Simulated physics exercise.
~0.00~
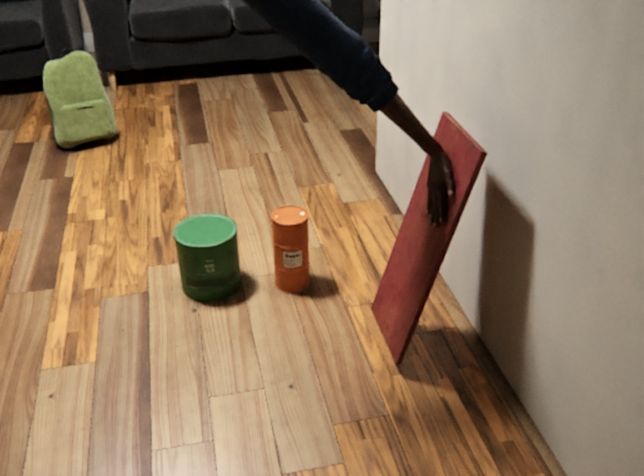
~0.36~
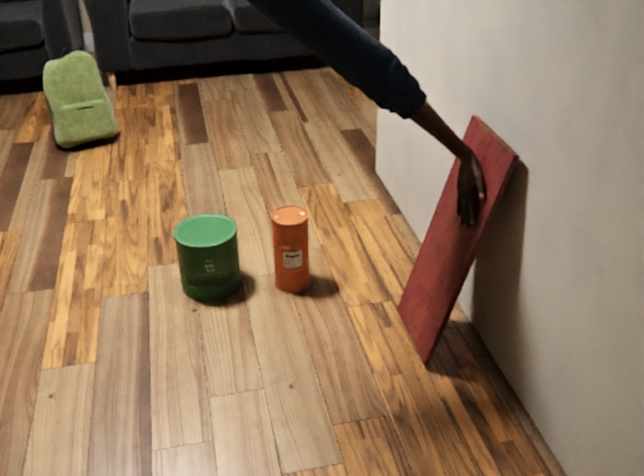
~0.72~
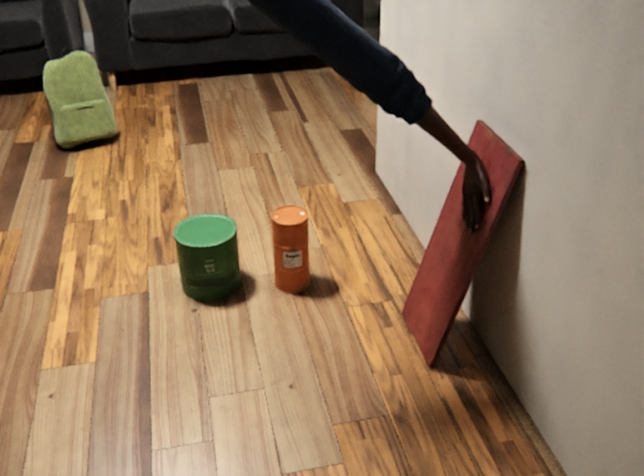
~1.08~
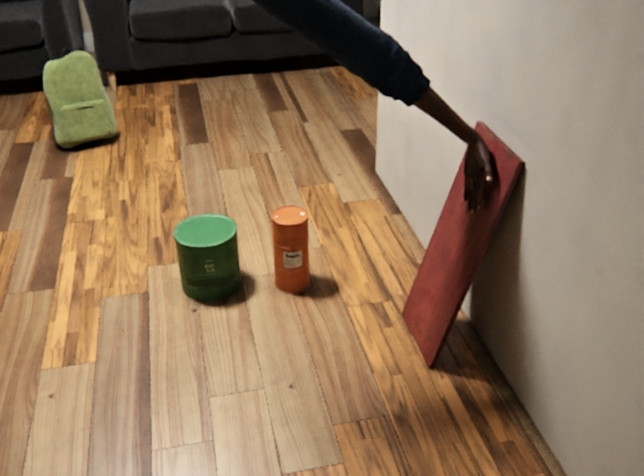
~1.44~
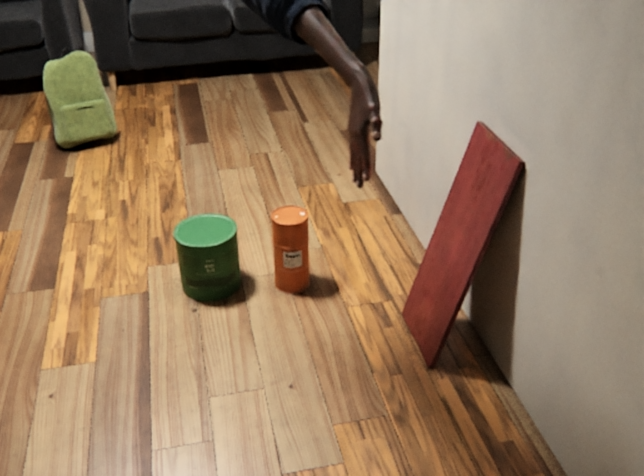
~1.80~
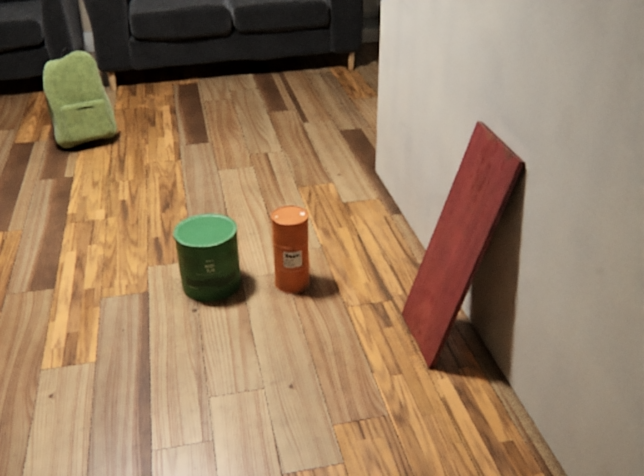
To begin with, a hand holds a tilted red board on a wooden floor near a bare wall, with a green pail and an orange canister standing to its left. The hand moves the board a short way to the right, bringing its top edge to the wall. It lingers at the upper part of the board, which shifts only slightly more. The hand then lets go and draws back to the left, leaving the view. At the end, the board still leans against the wall, and the pail and canister stand where they were.
